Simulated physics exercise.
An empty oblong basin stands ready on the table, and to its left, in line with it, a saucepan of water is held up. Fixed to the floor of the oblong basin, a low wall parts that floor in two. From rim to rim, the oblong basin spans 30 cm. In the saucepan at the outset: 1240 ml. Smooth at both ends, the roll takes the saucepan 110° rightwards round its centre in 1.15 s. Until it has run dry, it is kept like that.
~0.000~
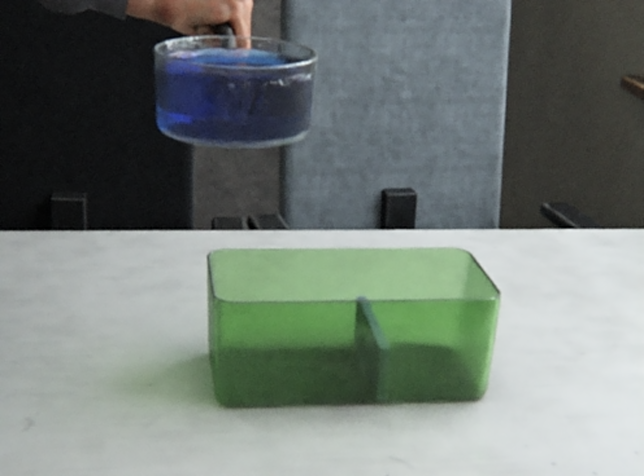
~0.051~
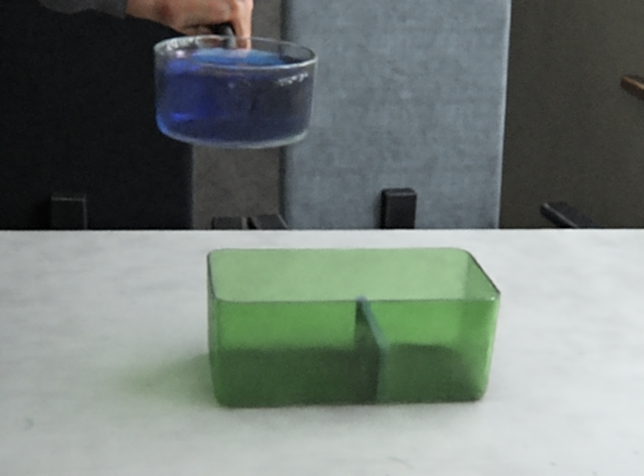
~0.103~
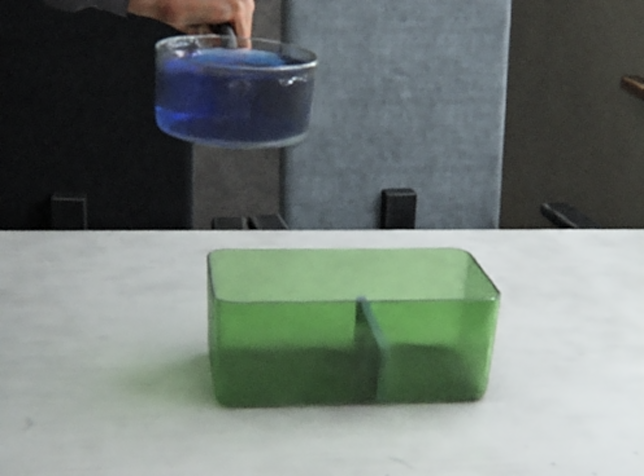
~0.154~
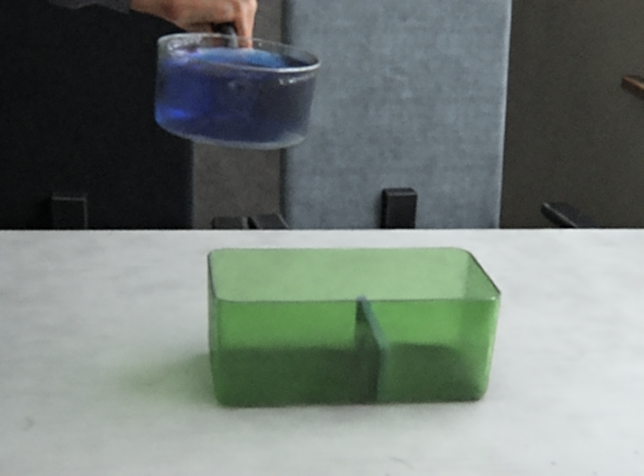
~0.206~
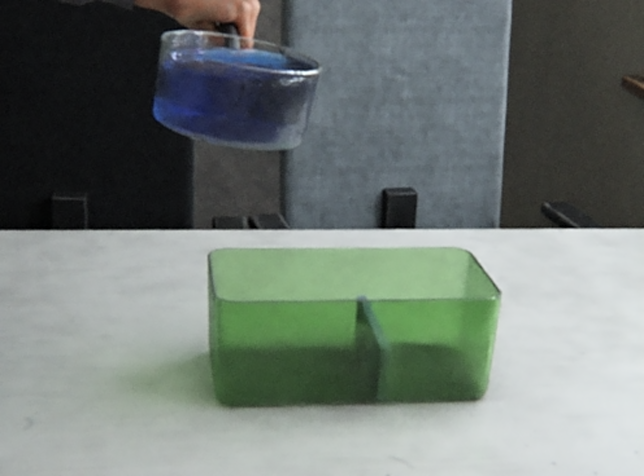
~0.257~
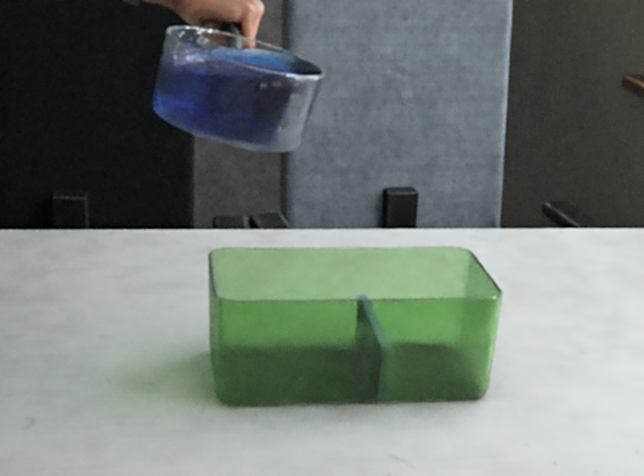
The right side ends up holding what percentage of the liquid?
About 53 in every hundred parts.
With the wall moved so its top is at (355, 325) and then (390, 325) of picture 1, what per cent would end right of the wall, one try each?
Respectively close to 70 and 35 %.
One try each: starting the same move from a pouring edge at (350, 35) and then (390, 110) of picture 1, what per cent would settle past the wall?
75 then 75 %.
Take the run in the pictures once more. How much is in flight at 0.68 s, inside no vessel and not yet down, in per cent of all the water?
It comes to about 38 percent.
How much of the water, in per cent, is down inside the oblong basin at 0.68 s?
Fraction in basin: Approx. 12%.
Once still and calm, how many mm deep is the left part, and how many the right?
Left part about 24 mm deep, right part about 42 mm deep.
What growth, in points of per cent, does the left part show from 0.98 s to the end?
Around 18 in a hundred.
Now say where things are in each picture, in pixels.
Tilt 0°; pouring edge (315, 55); surface from (157, 61) to (311, 64); the oblong basin's rim runs from (211, 276) to (485, 274); the wall's top is at (373, 322), in the first frame.
Tilt 1°; pouring edge (315, 56); surface from (157, 61) to (312, 65), in the second frame.
Tilt 2°; pouring edge (316, 58); surface from (158, 60) to (312, 65), in the third frame.
Tilt 5°; pouring edge (318, 62); surface from (160, 60) to (314, 66), in the fourth frame.
Tilt 9°; pouring edge (320, 67); surface from (161, 60) to (316, 67), in the fifth frame.
Tilt 13°; pouring edge (322, 73); surface from (162, 60) to (320, 67), in the sixth frame.
By 0.68 s the tilt is 70° and 49 per cent is still to pour, 3 is left of the wall and 9 right of it.
By 0.98 s the tilt is 104° and 8 per cent is still to pour, 27 is left of the wall and 54 right of it.
By 1.30 s the tilt is 110° and 0 per cent is still to pour, 44 is left of the wall and 53 right of it.
By 1.65 s the tilt is 110° and 0 per cent is still to pour, 45 is left of the wall and 53 right of it.
At rest 45 per cent lies left of the wall, 53 right of it and 2 outside.
